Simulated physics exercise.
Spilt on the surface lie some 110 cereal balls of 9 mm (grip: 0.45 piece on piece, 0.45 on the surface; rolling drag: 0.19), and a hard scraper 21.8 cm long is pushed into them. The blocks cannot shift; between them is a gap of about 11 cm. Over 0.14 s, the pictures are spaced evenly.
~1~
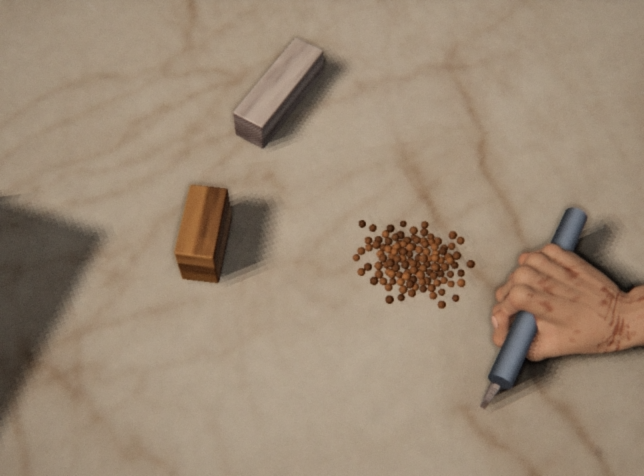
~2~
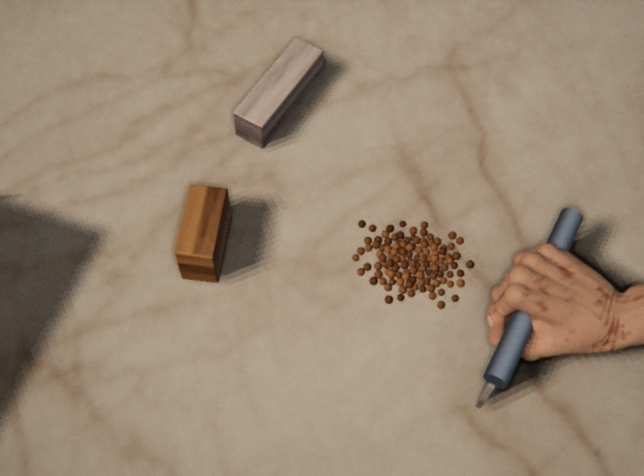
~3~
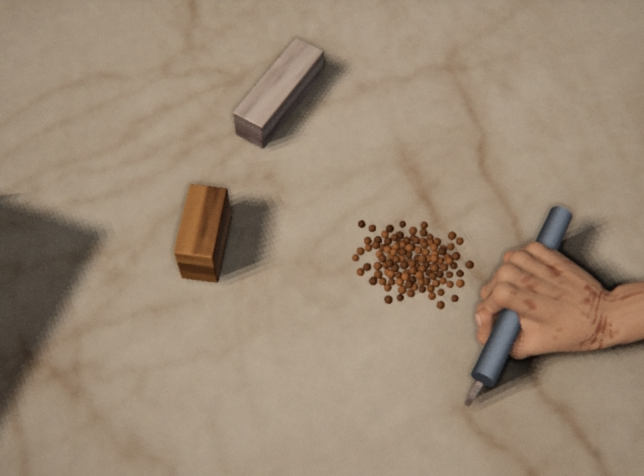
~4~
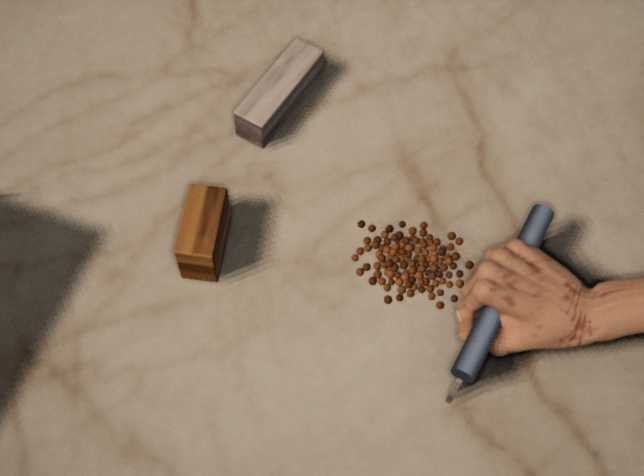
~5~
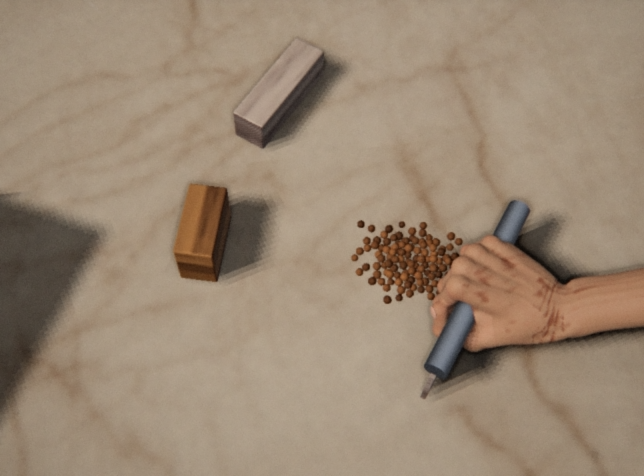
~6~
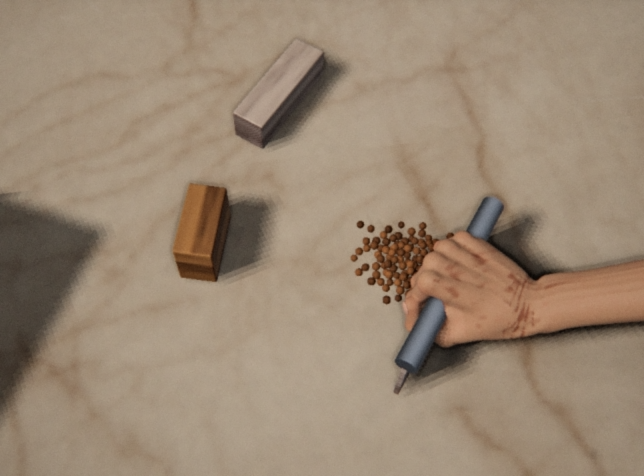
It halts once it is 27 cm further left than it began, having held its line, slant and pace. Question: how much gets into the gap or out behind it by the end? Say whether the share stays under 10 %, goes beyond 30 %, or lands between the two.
My guess is the gap count lands in the middle band.
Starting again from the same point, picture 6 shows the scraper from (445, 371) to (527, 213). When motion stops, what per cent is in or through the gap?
In or through the gap - 5 %.
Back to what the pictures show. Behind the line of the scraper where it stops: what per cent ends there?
I'd put it close to 0 per cent.
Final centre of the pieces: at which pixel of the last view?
About (252, 212).
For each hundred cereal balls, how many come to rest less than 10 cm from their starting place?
Close to 0 per cent finishes that near its start.
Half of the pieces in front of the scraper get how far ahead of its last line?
Distance: Approx. 7 cm.
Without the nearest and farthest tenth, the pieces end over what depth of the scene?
That comes to about 18 cm.
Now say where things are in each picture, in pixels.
Scraper from (495, 389) to (570, 225); moved 0.0 cm; 0 pieces shifted; middle of the spill at (413, 263); block at (202, 220); block at (280, 81), in the first picture.
Scraper from (490, 388) to (566, 225); moved 0.4 cm; 0 pieces shifted; middle of the spill at (413, 264), in the second picture.
Scraper from (478, 386) to (556, 224); moved 1.5 cm; 0 pieces shifted; middle of the spill at (412, 264), in the third picture.
Scraper from (458, 383) to (538, 221); moved 3.3 cm; 0 pieces shifted; middle of the spill at (412, 264), in the fourth picture.
Scraper from (432, 379) to (515, 218); moved 5.8 cm; 0 pieces shifted; middle of the spill at (411, 264), in the fifth picture.
Scraper from (403, 374) to (489, 214); moved 8.5 cm; 7 pieces shifted; middle of the spill at (411, 264); block at (200, 219); block at (280, 81), in the sixth picture.
Then, 0.15 s after the last picture, scraper 23 cm from its start, spill 17 cm wide; held up before the blocks 100 %.
Then, 0.31 s after the last picture, scraper 28 cm from its start, spill 23 cm wide; in or through the gap 10 %, round the near block 5 %, held up before the blocks 85 %.
Then, 0.44 s after the last picture, scraper 28 cm from its start, spill 24 cm wide; in or through the gap 20 %, round the near block 5 %, held up before the blocks 75 %.
In the end, in or through the gap 20 %, round the near block 5 %, round the far block 0 %, held up before the blocks 75 %.
